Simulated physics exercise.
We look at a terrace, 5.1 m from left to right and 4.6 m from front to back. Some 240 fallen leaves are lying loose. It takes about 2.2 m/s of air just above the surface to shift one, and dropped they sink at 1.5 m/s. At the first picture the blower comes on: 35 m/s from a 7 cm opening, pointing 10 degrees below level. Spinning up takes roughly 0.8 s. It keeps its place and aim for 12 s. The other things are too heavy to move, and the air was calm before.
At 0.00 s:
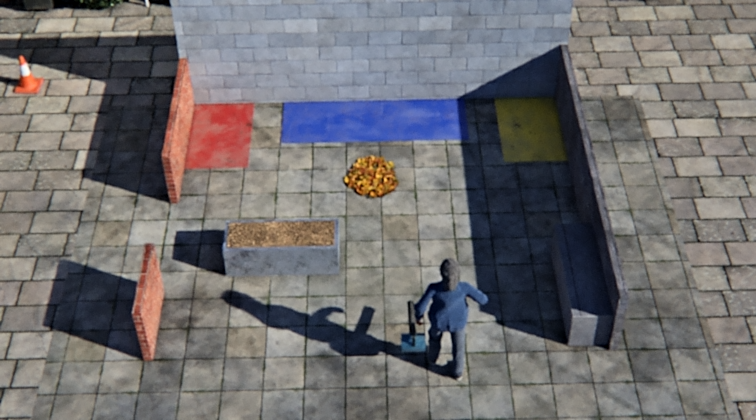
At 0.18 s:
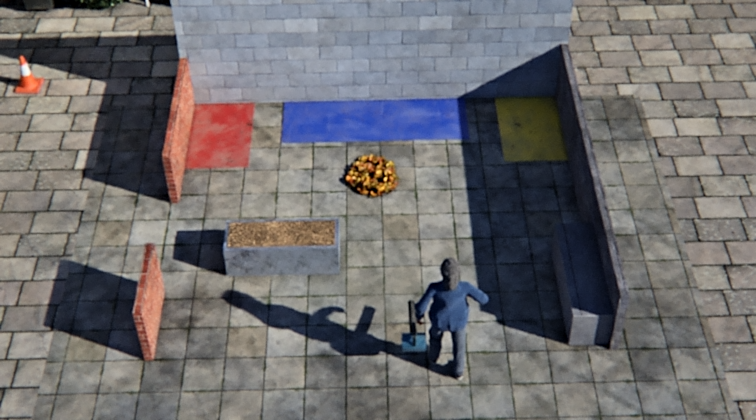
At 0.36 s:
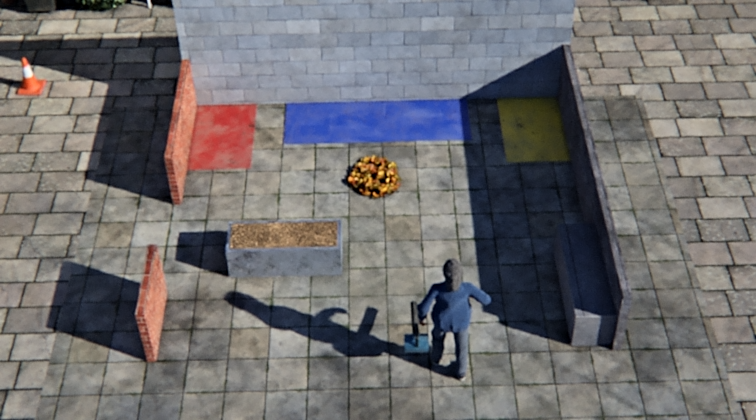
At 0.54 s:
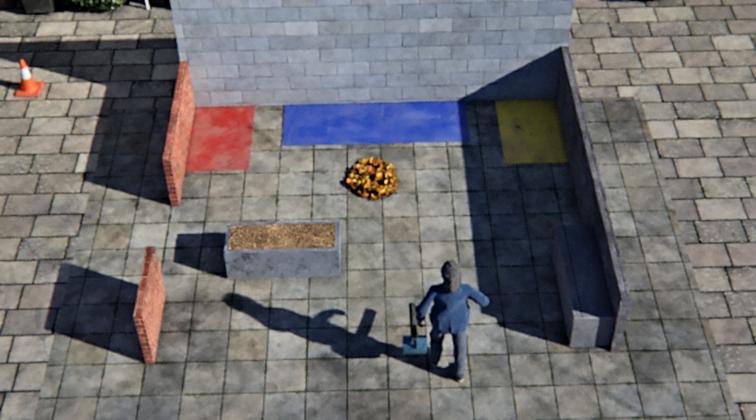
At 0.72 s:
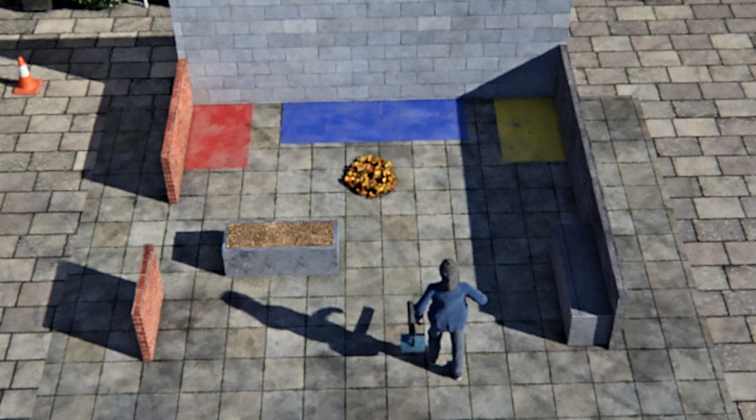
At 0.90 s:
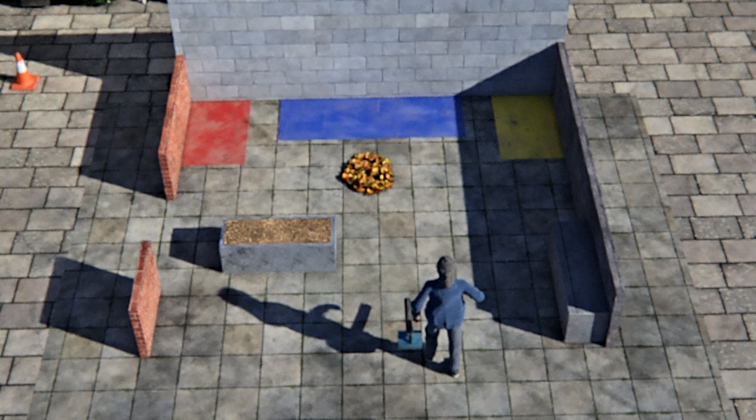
A figure in blue-grey clothes stands with its back to us on a sunlit paved terrace, seen from high above. A round pile of golden-brown leaves lies ahead, beyond a grey planter at left, with red, blue and yellow patches along the pale back wall, low brick walls at left and a stone seat at right. The figure holds a tool low and the leaves stay still, while the view shifts very slightly.
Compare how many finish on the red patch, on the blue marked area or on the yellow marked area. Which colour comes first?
The biggest group is at the blue one.
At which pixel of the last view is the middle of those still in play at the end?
Around (333, 101).
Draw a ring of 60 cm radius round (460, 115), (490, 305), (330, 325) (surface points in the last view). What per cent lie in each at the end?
In turn about 0 %, 0 %, 0 %.
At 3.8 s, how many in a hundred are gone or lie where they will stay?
About 40 %.
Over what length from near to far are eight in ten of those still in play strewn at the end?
Roughly 0.4 m.
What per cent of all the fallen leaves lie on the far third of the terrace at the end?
Some 100 per cent.
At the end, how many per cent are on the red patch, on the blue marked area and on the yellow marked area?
Roughly 2 % red, 100 % blue, 0 % yellow.
After 2.4 s, 0 % are on the red patch, 0 % on the yellow marked area and 85 % on the blue marked area; the middle of those still in play is near (343, 106); 22 % have settled or left.
After 3.8 s, 0 % are on the red patch, 0 % on the yellow marked area and 95 % on the blue marked area; the middle of those still in play is near (340, 101); 35 % have settled or left.
After 6.6 s, 0 % are on the red patch, 0 % on the yellow marked area and 96 % on the blue marked area; the middle of those still in play is near (333, 100); 44 % have settled or left.
After 12.0 s, at the end, 2 % are on the red patch, 0 % on the yellow marked area and 96 % on the blue marked area; the middle of those still in play is near (333, 101).
